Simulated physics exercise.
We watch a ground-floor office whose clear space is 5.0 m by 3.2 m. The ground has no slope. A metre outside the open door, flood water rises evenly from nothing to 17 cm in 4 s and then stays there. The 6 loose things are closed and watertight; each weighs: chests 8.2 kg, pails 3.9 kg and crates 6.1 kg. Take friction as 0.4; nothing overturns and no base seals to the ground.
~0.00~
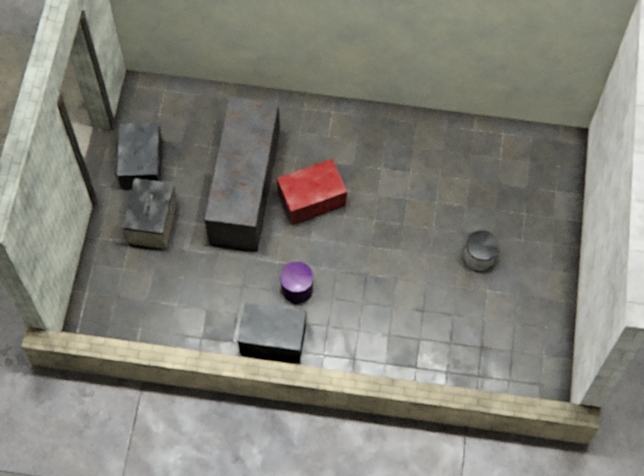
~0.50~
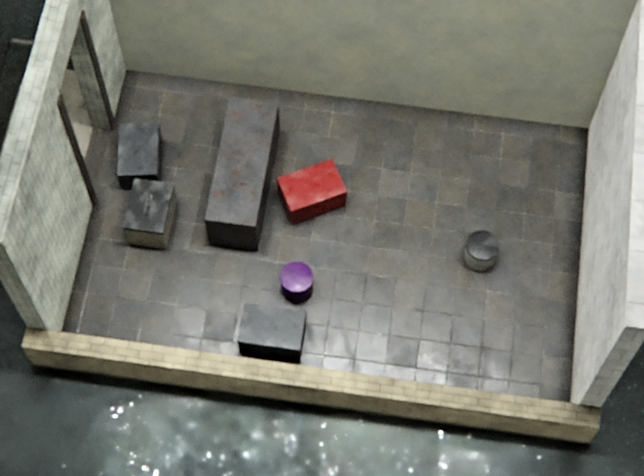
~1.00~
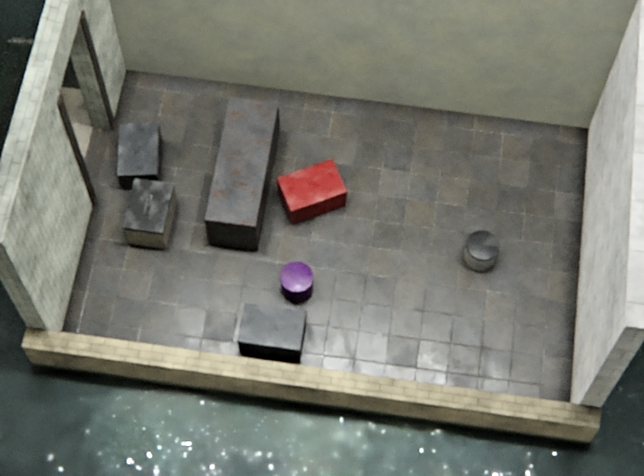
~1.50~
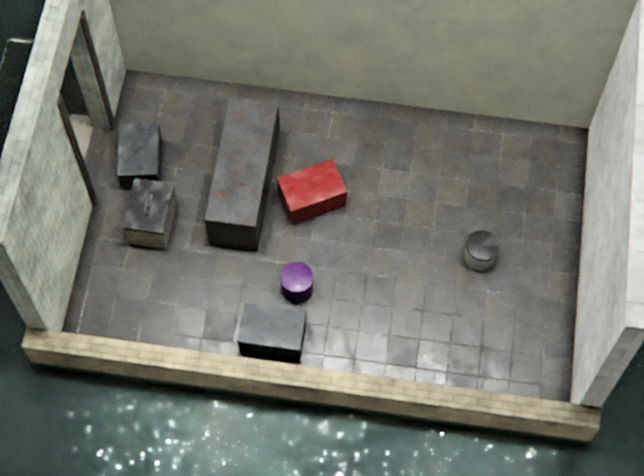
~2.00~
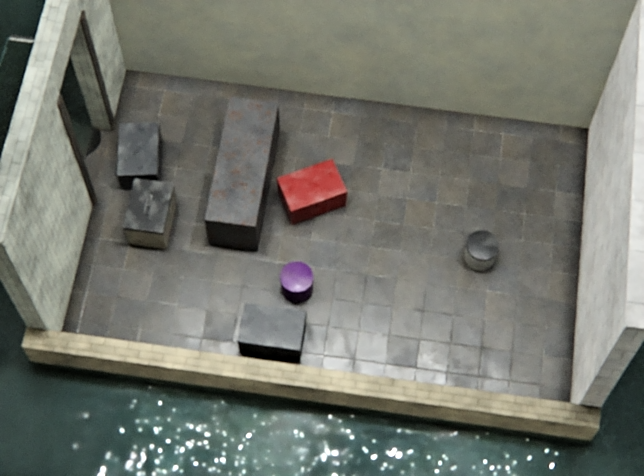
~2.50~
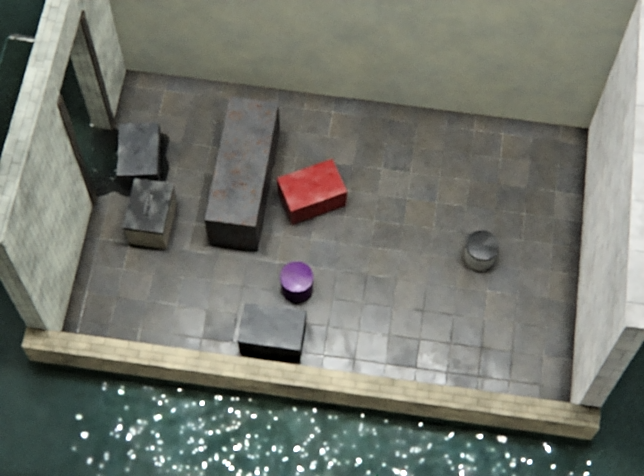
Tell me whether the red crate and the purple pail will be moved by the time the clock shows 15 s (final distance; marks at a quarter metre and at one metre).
Red crate holds its place, purple pail barely shifts.
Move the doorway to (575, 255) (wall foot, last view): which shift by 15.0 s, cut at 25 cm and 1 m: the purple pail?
In that case the purple pail travels far.
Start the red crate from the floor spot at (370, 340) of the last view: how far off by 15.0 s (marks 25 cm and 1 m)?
It ends far away.
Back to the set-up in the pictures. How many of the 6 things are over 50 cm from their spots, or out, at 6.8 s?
2 of them.
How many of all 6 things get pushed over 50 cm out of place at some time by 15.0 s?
I count 3.
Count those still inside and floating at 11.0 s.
3 of them.
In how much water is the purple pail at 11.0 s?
About 2 cm.
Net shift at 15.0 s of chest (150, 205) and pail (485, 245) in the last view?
In turn: 350 cm, 5 cm.
After 3.5 s the red crate is near (312, 185), 0.0 m from its start, aground; the purple pail is near (297, 277), 0.0 m from its start, aground; 0 afloat.
After 6.8 s the red crate is near (312, 185), 0.0 m from its start, aground; the purple pail is near (297, 277), 0.0 m from its start, aground; 2 afloat.
After 11.0 s the red crate is near (312, 185), 0.0 m from its start, aground; the purple pail is near (297, 277), 0.0 m from its start, aground; 3 afloat.
After 15.0 s the red crate is near (312, 188), 0.0 m from its start, afloat; the purple pail is near (297, 277), 0.0 m from its start, aground; 5 afloat.
